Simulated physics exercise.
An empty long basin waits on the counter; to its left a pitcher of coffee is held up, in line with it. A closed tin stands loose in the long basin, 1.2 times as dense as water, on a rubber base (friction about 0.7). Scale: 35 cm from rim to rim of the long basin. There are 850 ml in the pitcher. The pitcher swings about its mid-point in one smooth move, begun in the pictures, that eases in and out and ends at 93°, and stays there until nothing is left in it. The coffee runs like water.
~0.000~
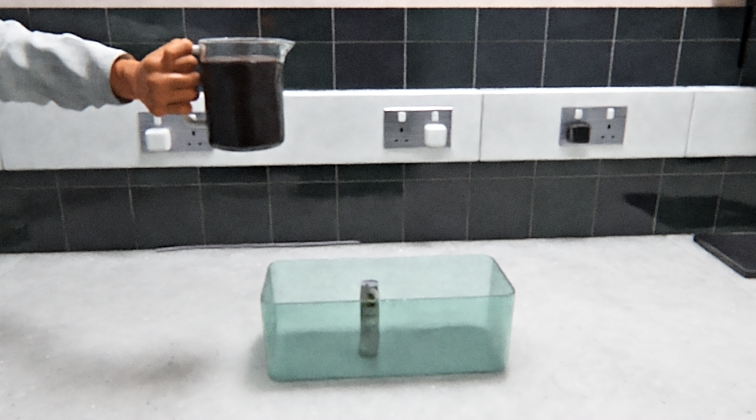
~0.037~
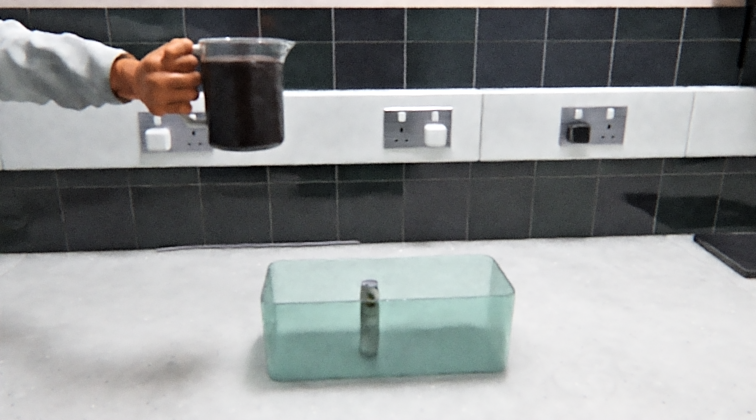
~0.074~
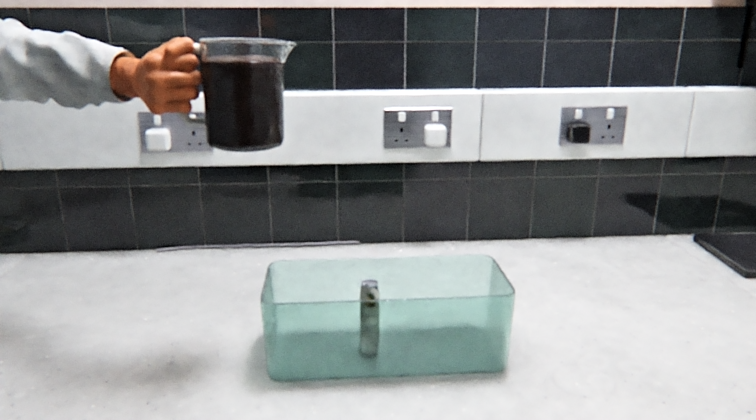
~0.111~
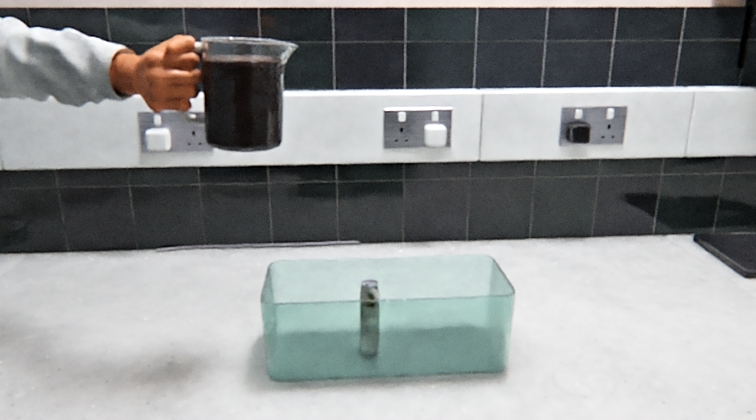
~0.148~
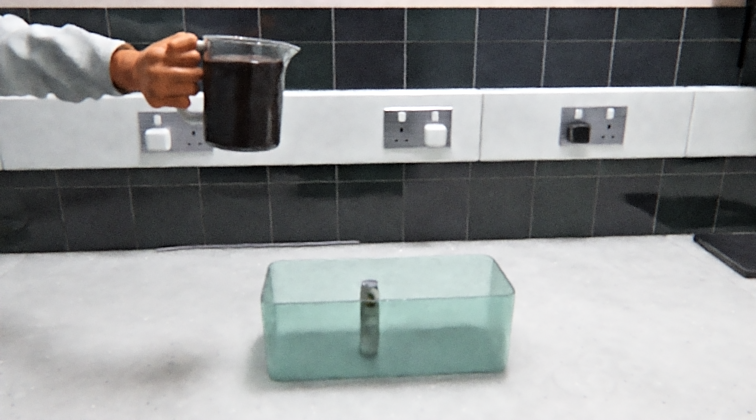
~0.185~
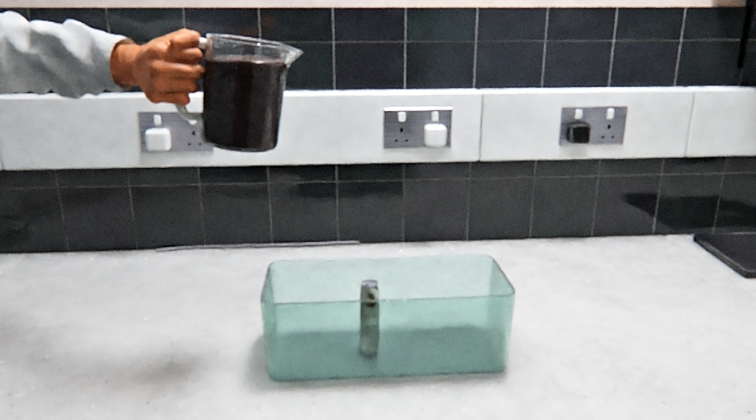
The clip opens on a hand holding a glass pitcher of dark liquid still, above and to the left of a clear greenish basin on a counter, a small upright object inside it. The hand then slowly tilts the pitcher slightly to the right, the liquid staying inside.
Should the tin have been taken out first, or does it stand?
It remains upright.
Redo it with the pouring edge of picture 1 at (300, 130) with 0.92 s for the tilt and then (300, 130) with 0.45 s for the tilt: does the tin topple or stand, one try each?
First it goes over; then it falls.
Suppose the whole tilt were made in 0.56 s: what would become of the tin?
Then it remains upright.
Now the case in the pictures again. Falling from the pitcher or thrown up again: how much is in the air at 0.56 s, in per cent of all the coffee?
About 12 per cent.
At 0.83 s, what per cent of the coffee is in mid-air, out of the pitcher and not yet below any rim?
Near 30 in a hundred.
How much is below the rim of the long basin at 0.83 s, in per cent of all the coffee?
About 20 per cent.
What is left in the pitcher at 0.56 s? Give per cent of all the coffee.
About 88 per cent.
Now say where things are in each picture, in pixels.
It leans 0°; its right rim is at (295, 42); the coffee meets the walls at (204, 59) and (281, 58); the long basin's rim runs from (265, 282) to (504, 275); the tin's top is at (369, 286), in the first picture.
It leans 0°; its right rim is at (295, 42); the coffee meets the walls at (205, 58) and (281, 59), in the second picture.
It leans 1°; its right rim is at (296, 43); the coffee meets the walls at (204, 58) and (282, 59), in the third picture.
It leans 3°; its right rim is at (298, 45); the coffee meets the walls at (206, 58) and (283, 60), in the fourth picture.
It leans 6°; its right rim is at (300, 48); the coffee meets the walls at (207, 58) and (285, 60), in the fifth picture.
It leans 9°; its right rim is at (303, 51); the coffee meets the walls at (209, 59) and (287, 60), in the sixth picture.
Then, 0.56 s in, the tilt is 61° and 89 per cent is still to pour; the tin stands where it began.
Then, 0.83 s in, the tilt is 91° and 49 per cent is still to pour; the tin stands where it began.
Then, 1.11 s in, the tilt is 93° and 16 per cent is still to pour; the tin stands where it began.
Then, 1.42 s in, the tilt is 93° and 5 per cent is still to pour; the tin stands where it began.
Finally, the tin stands where it began.
